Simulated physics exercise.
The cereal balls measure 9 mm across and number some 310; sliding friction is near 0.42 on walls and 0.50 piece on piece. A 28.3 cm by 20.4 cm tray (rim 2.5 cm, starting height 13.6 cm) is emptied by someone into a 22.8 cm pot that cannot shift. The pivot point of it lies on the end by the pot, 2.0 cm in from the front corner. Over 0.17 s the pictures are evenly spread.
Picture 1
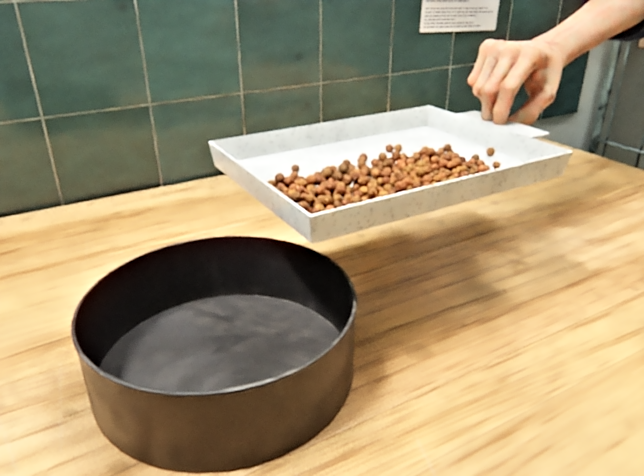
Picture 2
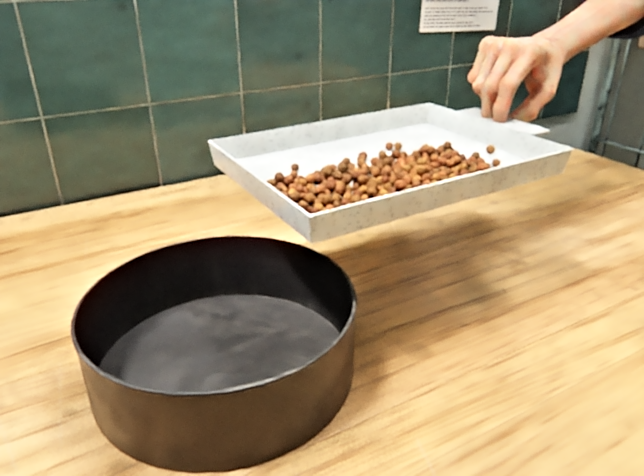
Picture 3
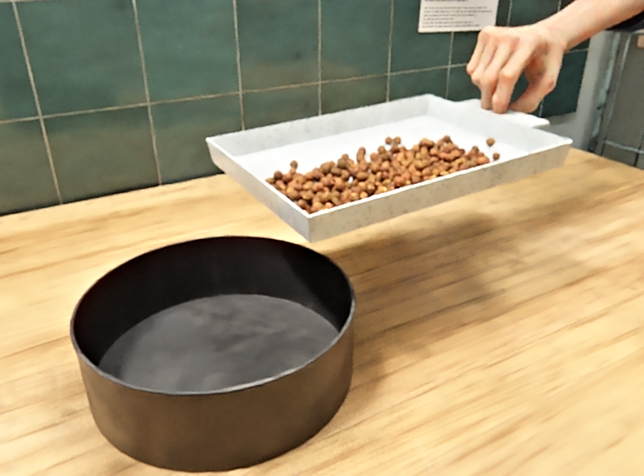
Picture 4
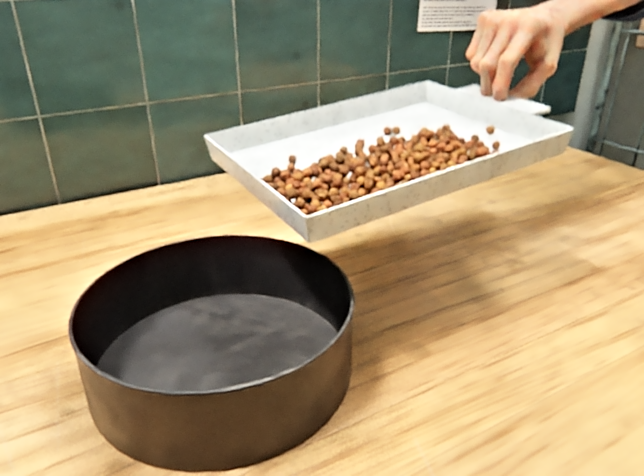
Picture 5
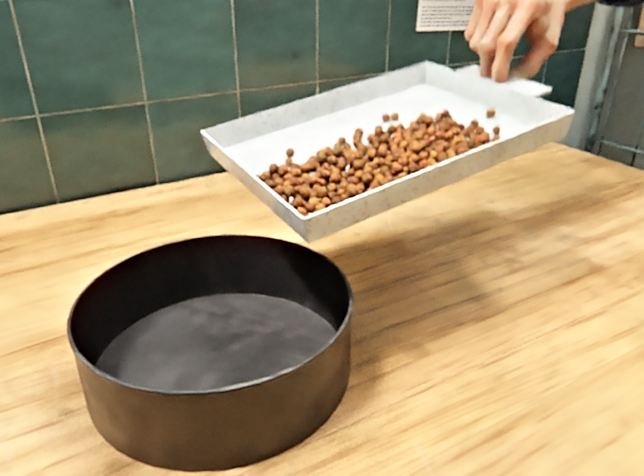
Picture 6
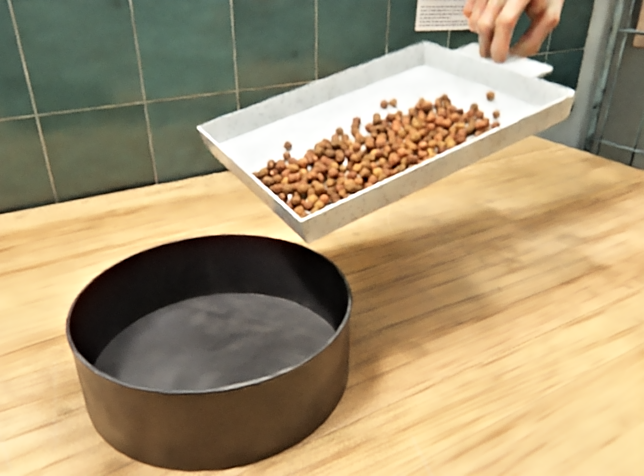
A hand gradually tilts a white tray of brown balls leftward beside a black pot.
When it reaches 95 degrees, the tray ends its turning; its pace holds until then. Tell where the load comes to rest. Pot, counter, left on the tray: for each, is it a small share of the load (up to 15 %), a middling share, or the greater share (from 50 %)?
Pot: The greater share, counter: A small share, tray: A small share.
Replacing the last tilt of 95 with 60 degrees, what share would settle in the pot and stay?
Roughly 10 %.
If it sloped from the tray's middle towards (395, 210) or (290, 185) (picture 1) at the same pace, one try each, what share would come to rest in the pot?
Approximately 35 percent, then 65 percent.
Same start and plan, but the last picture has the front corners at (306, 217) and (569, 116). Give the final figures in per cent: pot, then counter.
That works out as pot 75 and counter 20.
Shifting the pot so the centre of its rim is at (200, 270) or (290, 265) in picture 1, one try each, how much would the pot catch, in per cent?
Near 55 and 55 percent, one try each.
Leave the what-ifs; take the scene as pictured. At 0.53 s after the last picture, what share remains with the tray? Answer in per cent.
About 95 per cent.
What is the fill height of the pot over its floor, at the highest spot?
Roughly 2.5 cm up.
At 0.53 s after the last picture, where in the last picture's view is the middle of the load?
The load's centre is near (288, 139) at that time.
Then, 0.33 s after the last picture, tilt 54 degrees; the tray holds 100 %, the pot 0 %.
Then, 0.53 s after the last picture, tilt 80 degrees; the tray holds 95 %, the pot 0 %.
Then, 0.86 s after the last picture, tilt 95 degrees; the tray holds 20 %, the pot 65 %.
In the end, pot 95 %, counter 5 %, tray 0 %.
